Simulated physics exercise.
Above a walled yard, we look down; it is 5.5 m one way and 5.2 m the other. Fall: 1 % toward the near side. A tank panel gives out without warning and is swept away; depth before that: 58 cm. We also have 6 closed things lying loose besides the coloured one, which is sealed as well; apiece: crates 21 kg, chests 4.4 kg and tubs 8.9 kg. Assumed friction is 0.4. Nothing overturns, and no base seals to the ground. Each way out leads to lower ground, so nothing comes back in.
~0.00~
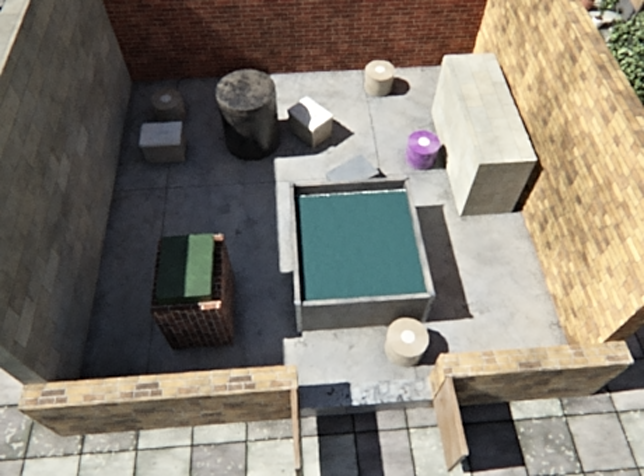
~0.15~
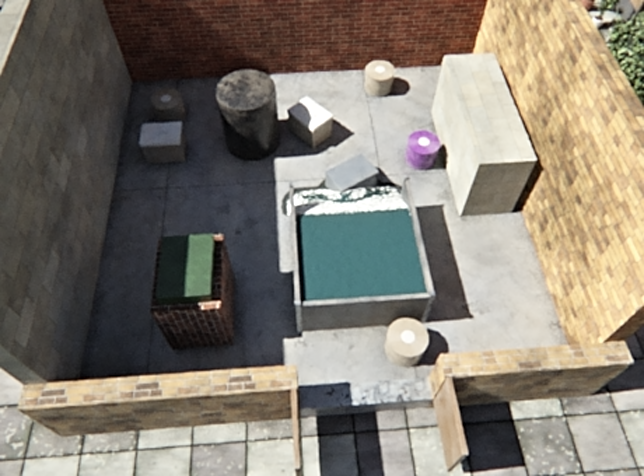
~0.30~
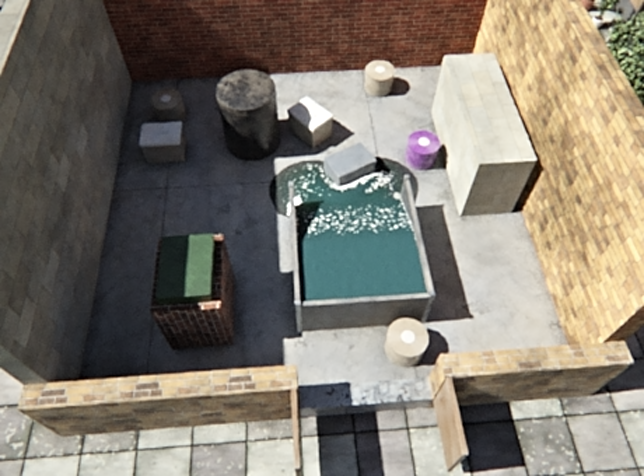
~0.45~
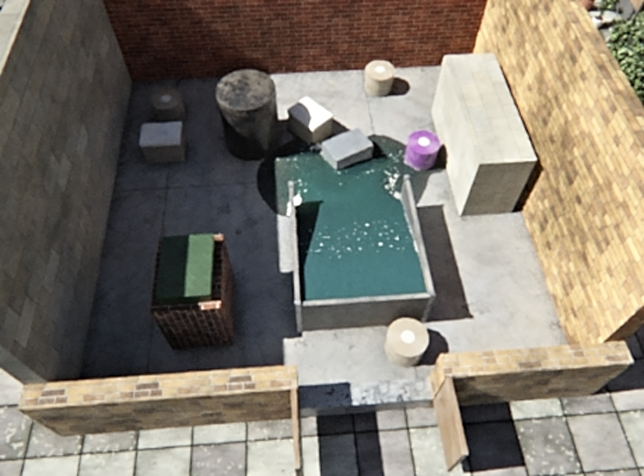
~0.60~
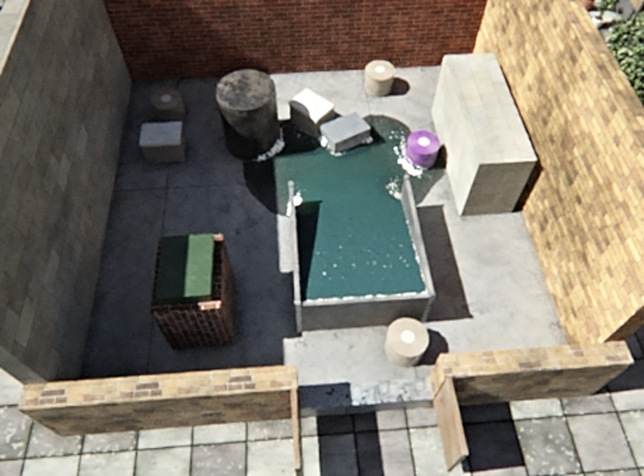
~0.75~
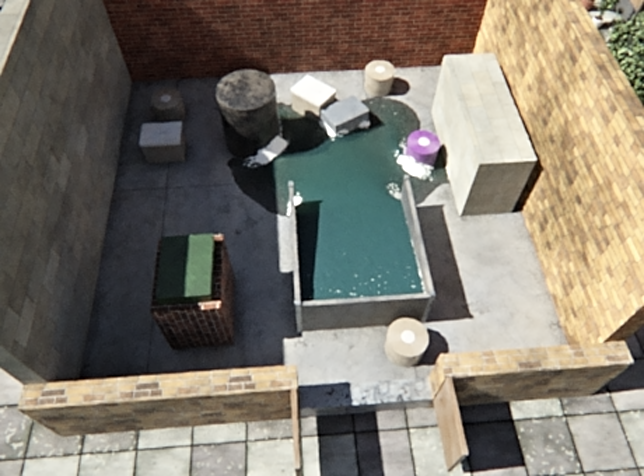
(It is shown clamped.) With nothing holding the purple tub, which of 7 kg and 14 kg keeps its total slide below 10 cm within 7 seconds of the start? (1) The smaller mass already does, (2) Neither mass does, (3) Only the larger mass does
Answer: 2.
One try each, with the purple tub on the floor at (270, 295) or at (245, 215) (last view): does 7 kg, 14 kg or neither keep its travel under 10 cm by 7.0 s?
One by one: Heavier mass alone; heavier mass alone.
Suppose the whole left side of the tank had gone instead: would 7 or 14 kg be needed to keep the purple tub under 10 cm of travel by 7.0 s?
Answer: The big one only.
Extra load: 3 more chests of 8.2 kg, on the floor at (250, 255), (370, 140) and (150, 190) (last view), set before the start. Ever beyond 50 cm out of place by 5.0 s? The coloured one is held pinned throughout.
Within it, beyond it, beyond it.
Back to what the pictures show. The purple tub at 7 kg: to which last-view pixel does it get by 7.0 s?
I'd put it at roughly (388, 121) in the last view.
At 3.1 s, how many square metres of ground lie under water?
I'd estimate close to 19 m2.
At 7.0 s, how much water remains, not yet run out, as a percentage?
100 %.
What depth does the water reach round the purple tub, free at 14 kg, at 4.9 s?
Something like 11 centimetres.
After 1.4 s the purple tub would be 57 cm from its start with 7 kg and 38 cm from its start with 14 kg; 8 cm of water round it then.
After 3.1 s the purple tub would be 152 cm from its start with 7 kg and 142 cm from its start with 14 kg; 15 cm of water round it then.
After 4.9 s the purple tub would be 132 cm from its start with 7 kg and 142 cm from its start with 14 kg; 11 cm of water round it then.
After 7.0 s the purple tub would be 61 cm from its start with 7 kg and 135 cm from its start with 14 kg; 5 cm of water round it then.
